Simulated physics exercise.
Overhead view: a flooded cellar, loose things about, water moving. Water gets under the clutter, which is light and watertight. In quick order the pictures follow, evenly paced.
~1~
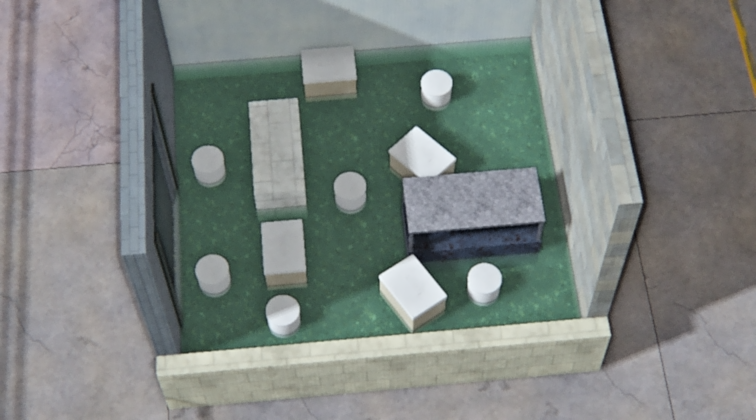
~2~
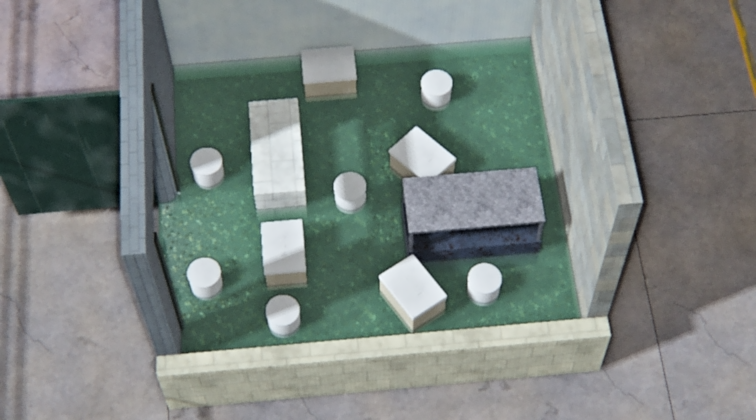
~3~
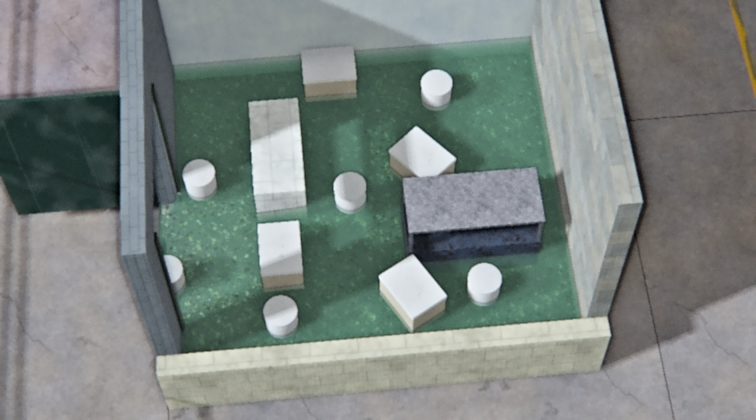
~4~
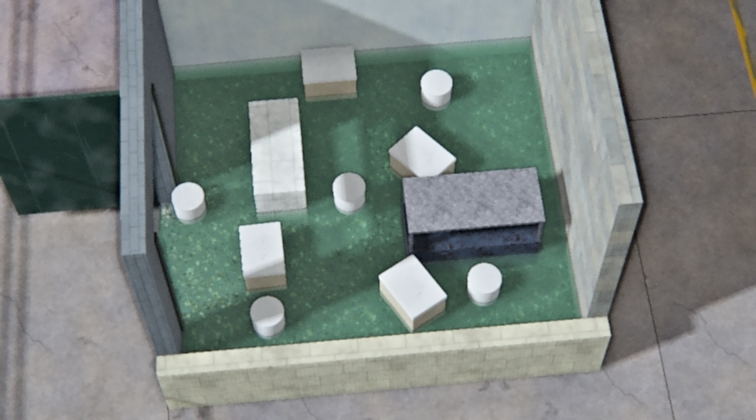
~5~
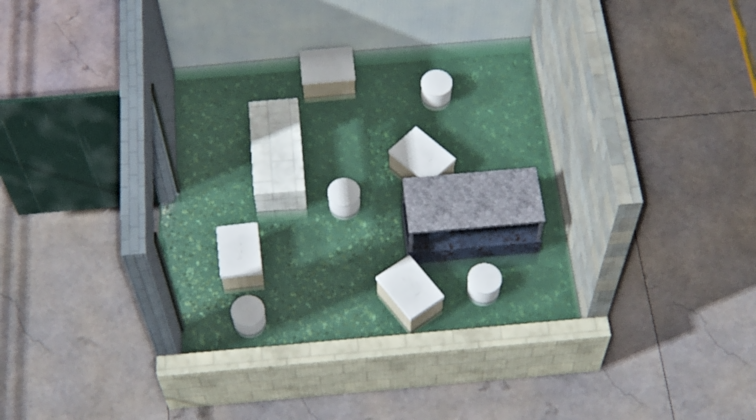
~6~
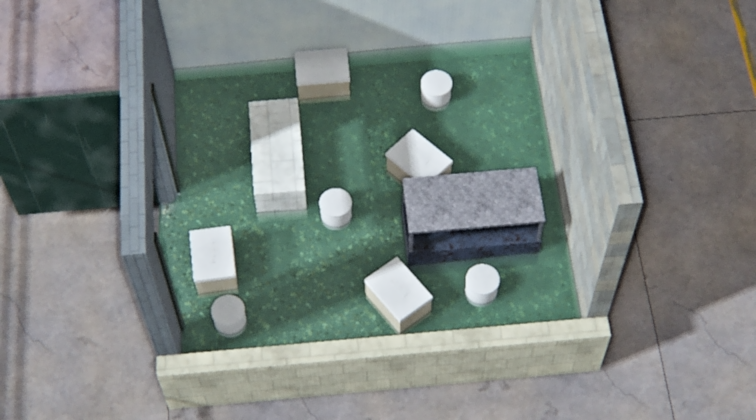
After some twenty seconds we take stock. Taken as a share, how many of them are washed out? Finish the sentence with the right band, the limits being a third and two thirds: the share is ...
The share is two thirds or more.
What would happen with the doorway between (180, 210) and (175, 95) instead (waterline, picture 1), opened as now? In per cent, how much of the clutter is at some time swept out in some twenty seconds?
It works out at 80 percent.
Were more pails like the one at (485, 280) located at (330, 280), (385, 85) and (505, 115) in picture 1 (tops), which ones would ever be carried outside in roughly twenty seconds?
Outcomes in turn are expelled, expelled, not expelled.
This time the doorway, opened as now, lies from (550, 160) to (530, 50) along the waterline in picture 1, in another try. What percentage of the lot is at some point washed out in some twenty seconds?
Result: 60 per cent.
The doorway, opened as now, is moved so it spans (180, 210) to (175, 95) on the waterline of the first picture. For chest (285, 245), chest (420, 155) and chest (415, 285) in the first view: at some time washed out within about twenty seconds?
First lost, second trapped, third lost.
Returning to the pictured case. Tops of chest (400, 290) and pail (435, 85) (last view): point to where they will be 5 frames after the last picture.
Close to (313, 299), and close to (397, 93).
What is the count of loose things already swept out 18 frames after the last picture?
7.
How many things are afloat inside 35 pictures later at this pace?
Tally at that point: 1.
A moment on, 4 of 10 are out; 6 afloat.
Next, 7 of 10 are out; 3 afloat.
Later, 9 of 10 are out; 1 afloat.
In the end, 10 of 10 are out; 0 afloat.
